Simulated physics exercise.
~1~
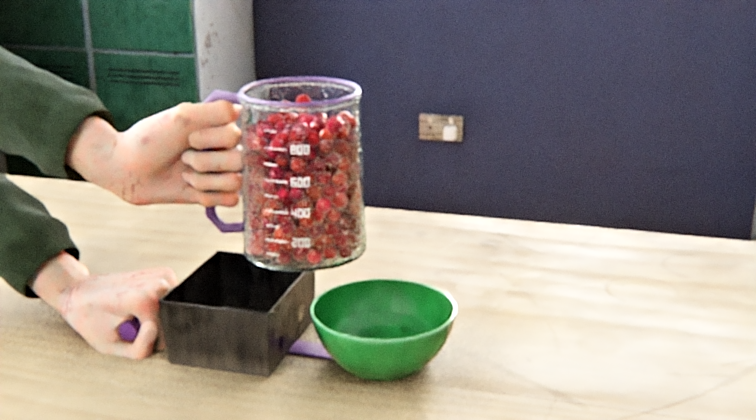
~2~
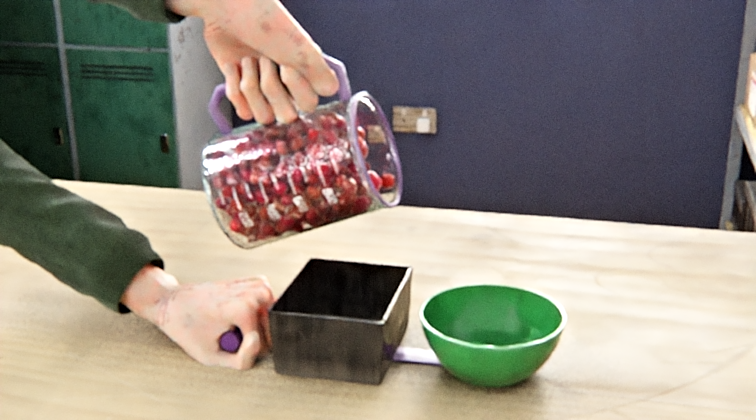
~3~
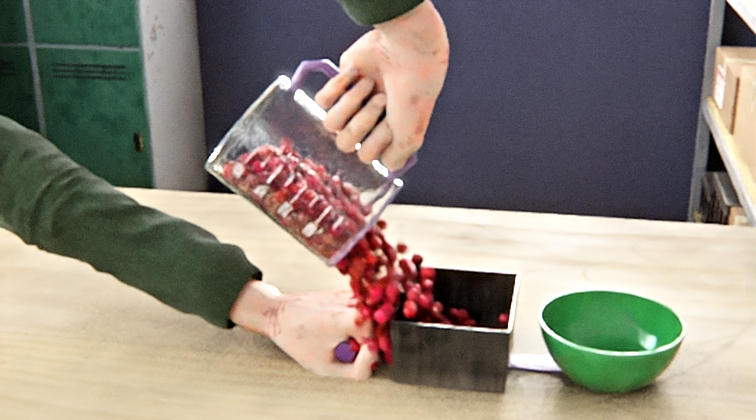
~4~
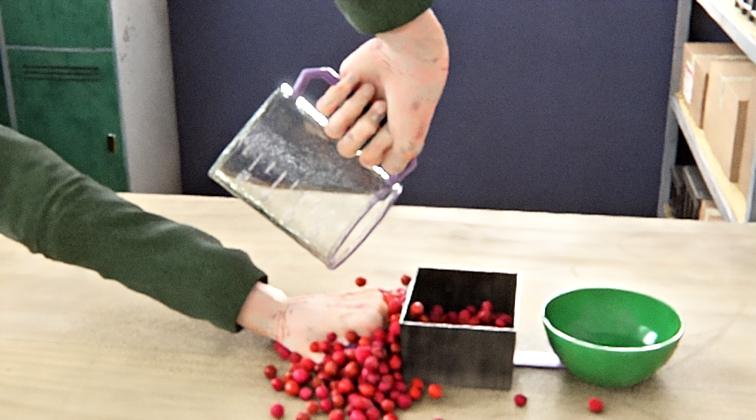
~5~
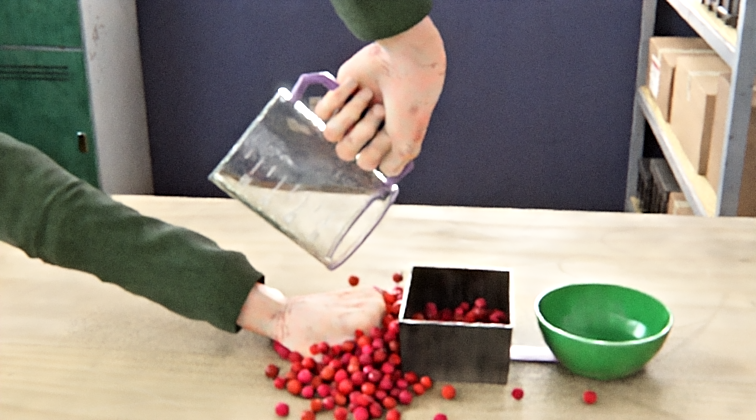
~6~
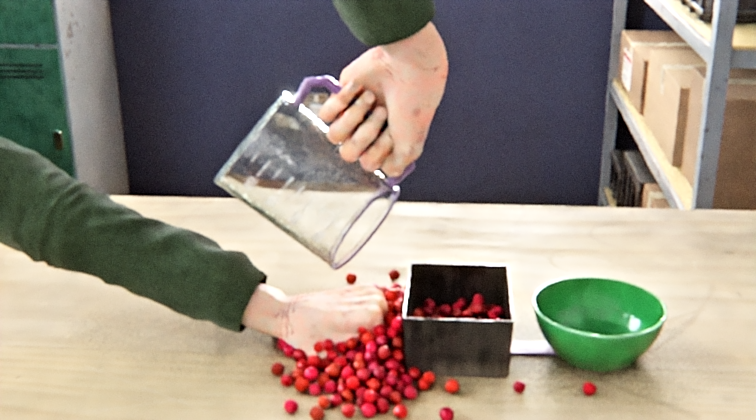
On a wooden table, a hand tips red berries from a jug, most missing a black tin.
